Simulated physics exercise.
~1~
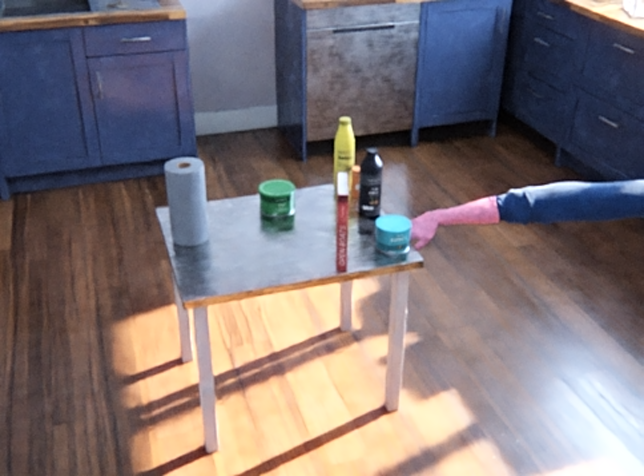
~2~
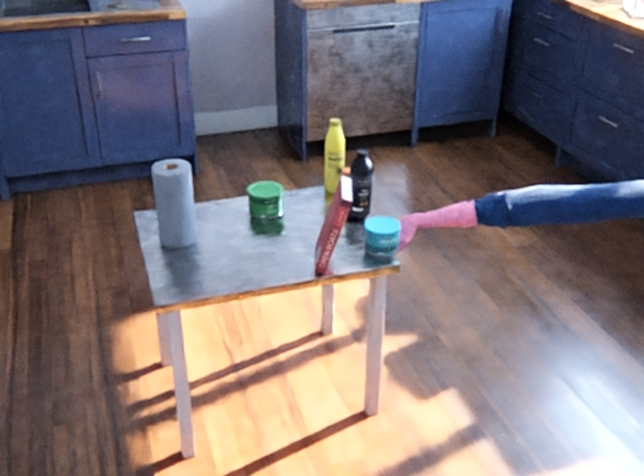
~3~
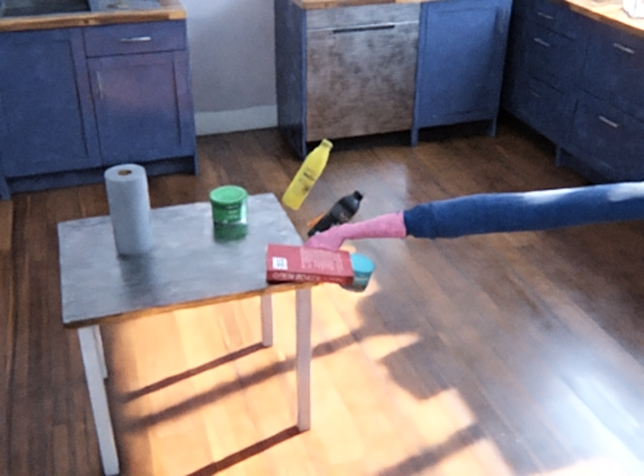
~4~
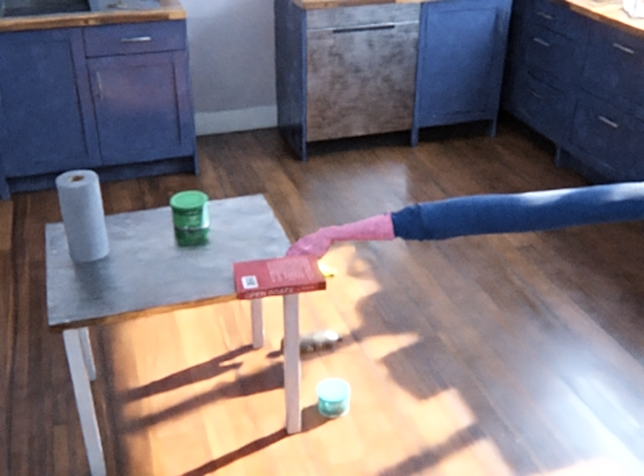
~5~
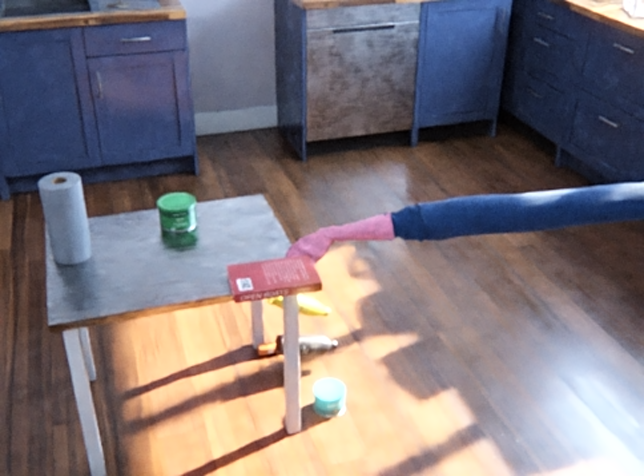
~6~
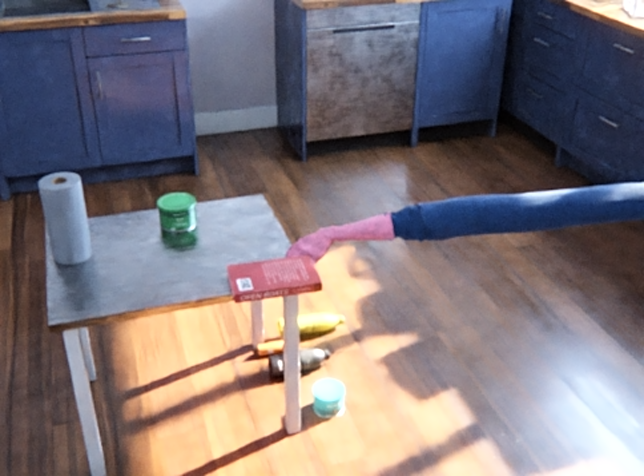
A gloved hand shoves the table left, toppling the book and dropping four items off.
